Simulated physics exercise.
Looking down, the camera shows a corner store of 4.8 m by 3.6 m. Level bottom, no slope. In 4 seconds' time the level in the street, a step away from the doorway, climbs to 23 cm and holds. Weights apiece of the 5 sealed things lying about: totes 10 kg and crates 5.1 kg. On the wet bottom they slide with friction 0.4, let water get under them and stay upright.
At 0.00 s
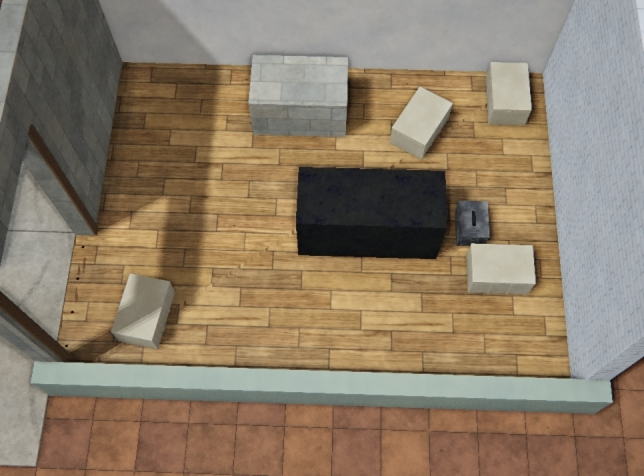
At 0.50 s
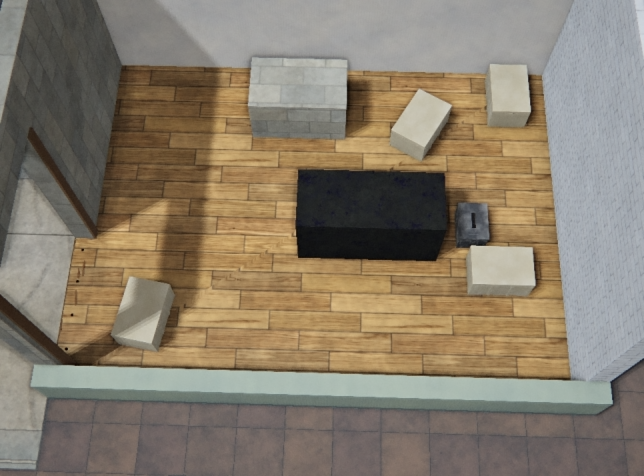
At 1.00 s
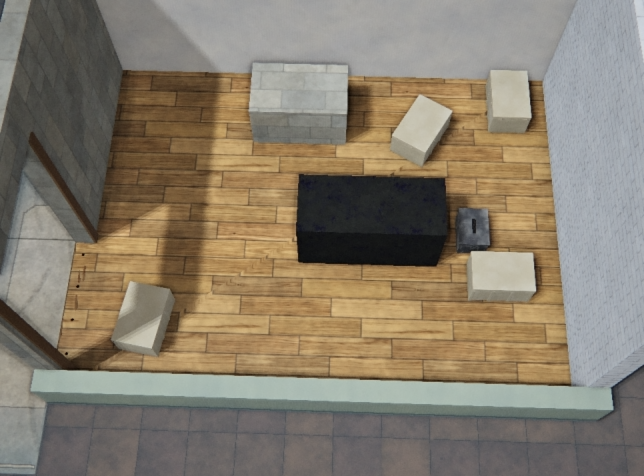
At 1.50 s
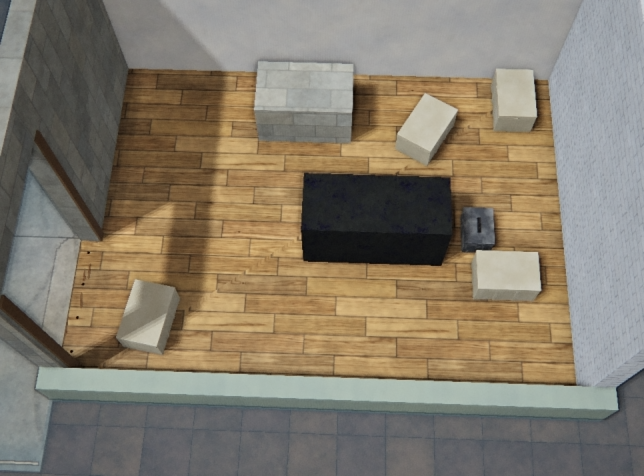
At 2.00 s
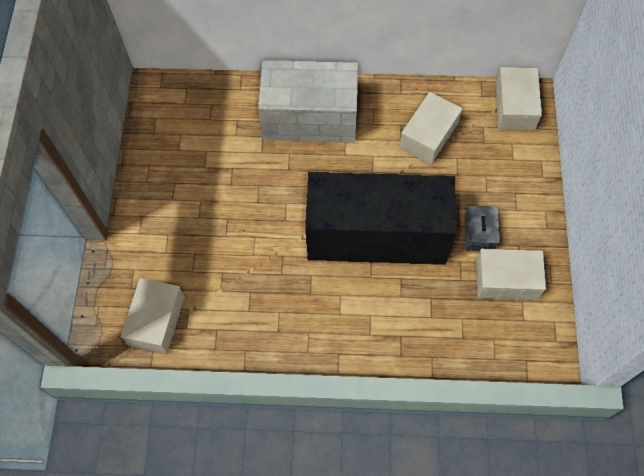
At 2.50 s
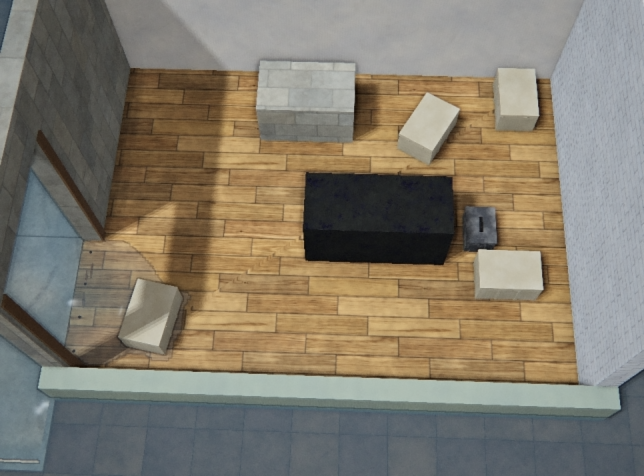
In a corner store with a plank floor, seen from above, pale blocks stand around a long black counter while the reddish paving outside darkens to grey-blue. Clear water then slips in through the doorway at left and spreads in a thin patch around the nearest block, and none of the objects shift.
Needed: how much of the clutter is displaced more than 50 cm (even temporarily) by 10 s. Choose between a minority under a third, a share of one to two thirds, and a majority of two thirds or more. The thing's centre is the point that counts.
A majority of two thirds or more.
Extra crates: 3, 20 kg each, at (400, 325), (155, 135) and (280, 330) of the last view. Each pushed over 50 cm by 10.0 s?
Note, in order of listing: Crosses the threshold, stays below the threshold, crosses the threshold.
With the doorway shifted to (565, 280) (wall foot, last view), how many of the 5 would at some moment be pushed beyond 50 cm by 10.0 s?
The answer then is 5.
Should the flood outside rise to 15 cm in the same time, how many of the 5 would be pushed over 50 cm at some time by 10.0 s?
Count under that change: 2.
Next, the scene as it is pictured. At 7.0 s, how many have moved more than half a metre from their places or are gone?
By that point, 2.
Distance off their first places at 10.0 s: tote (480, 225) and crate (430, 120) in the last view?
30 cm and 60 cm respectively.
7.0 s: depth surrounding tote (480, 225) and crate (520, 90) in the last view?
I'd estimate 3 cm for the first and 0 cm for the second.
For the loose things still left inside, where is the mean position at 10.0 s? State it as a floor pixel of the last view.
It works out to somewhere near (454, 179) on the floor.
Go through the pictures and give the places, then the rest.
In the first picture, a crate at (141, 306) rests on the ground; a tote at (474, 219), on the bottom; 0.0 m2 under water; 0 of 5 have shifted.
In the second picture, a crate at (141, 309) rests on the ground; a tote at (473, 221) rests on the ground; water covers 0.0 m2; 0 of 5 have shifted.
In the third picture, a crate at (141, 314), on the bottom; a tote at (474, 226) rests on the ground; water covers 0.0 m2; 0 of 5 have shifted.
In the fourth picture, a crate at (146, 312), on the bottom; a tote at (479, 225) rests on the ground; 0.0 m2 under water; 0 of 5 have shifted.
In the fifth picture, a crate at (150, 311) rests on the ground; a tote at (484, 224), on the bottom; 0.0 m2 under water; 0 of 5 have shifted.
In the sixth picture, a crate at (148, 312) rests on the ground; a tote at (481, 225) rests on the ground; 0.6 m2 under water; 0 of 5 have shifted.
After 3.5 s 1 of 5 are over 50 cm from their spots; 0 afloat.
After 4.5 s 1 of 5 are over 50 cm from their spots; 1 afloat.
After 7.0 s 2 of 5 are over 50 cm from their spots; 2 afloat.
After 10.0 s 4 of 5 are over 50 cm from their spots, and 4 have been at some point; 5 afloat.
